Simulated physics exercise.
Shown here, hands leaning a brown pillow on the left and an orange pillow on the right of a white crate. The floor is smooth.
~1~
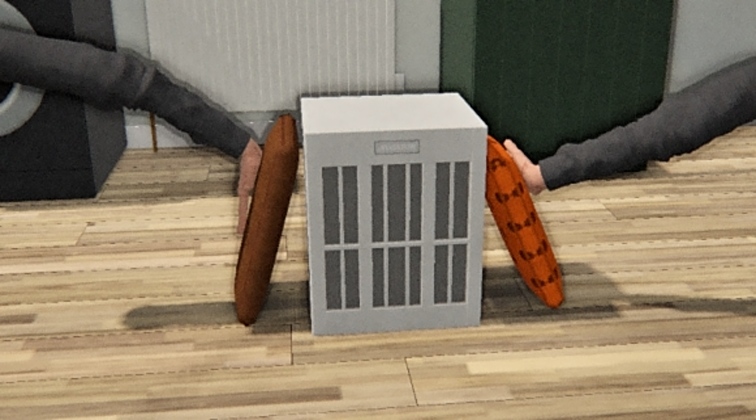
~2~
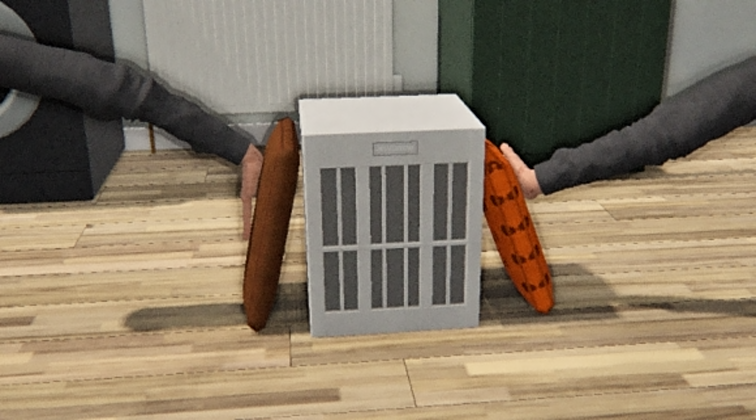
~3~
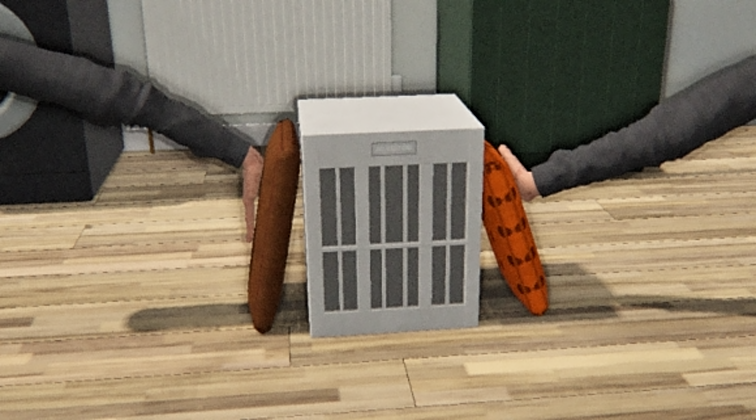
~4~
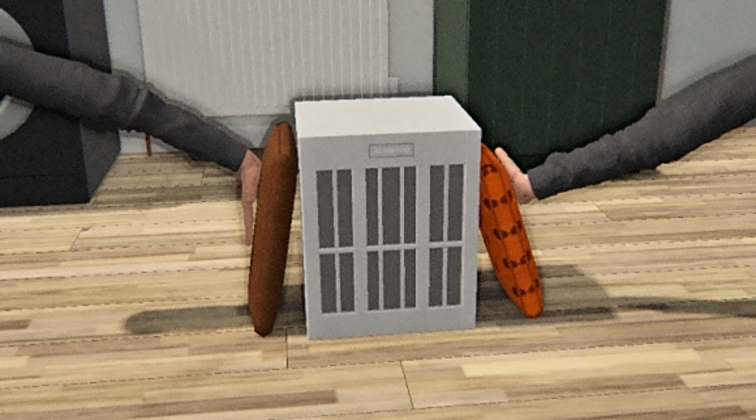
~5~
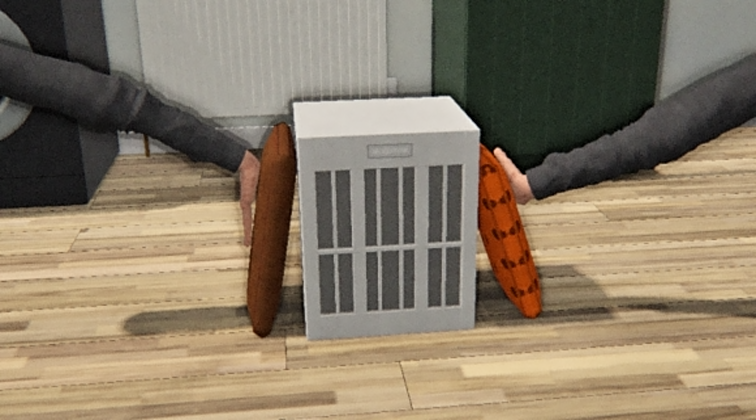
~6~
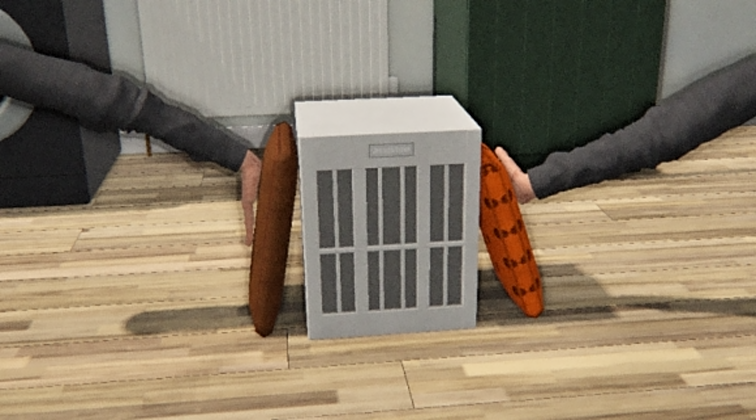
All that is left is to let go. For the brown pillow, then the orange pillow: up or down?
In the end the brown pillow remains propped up. The orange pillow keeps leaning.
Then, 0.42 s later than the last view, brown pillow against the side near (274, 227); orange pillow against the side near (499, 225).
Finally, brown pillow against the side near (274, 227); orange pillow against the side near (499, 225). The brown pillow keeps leaning and the orange pillow holds its lean.
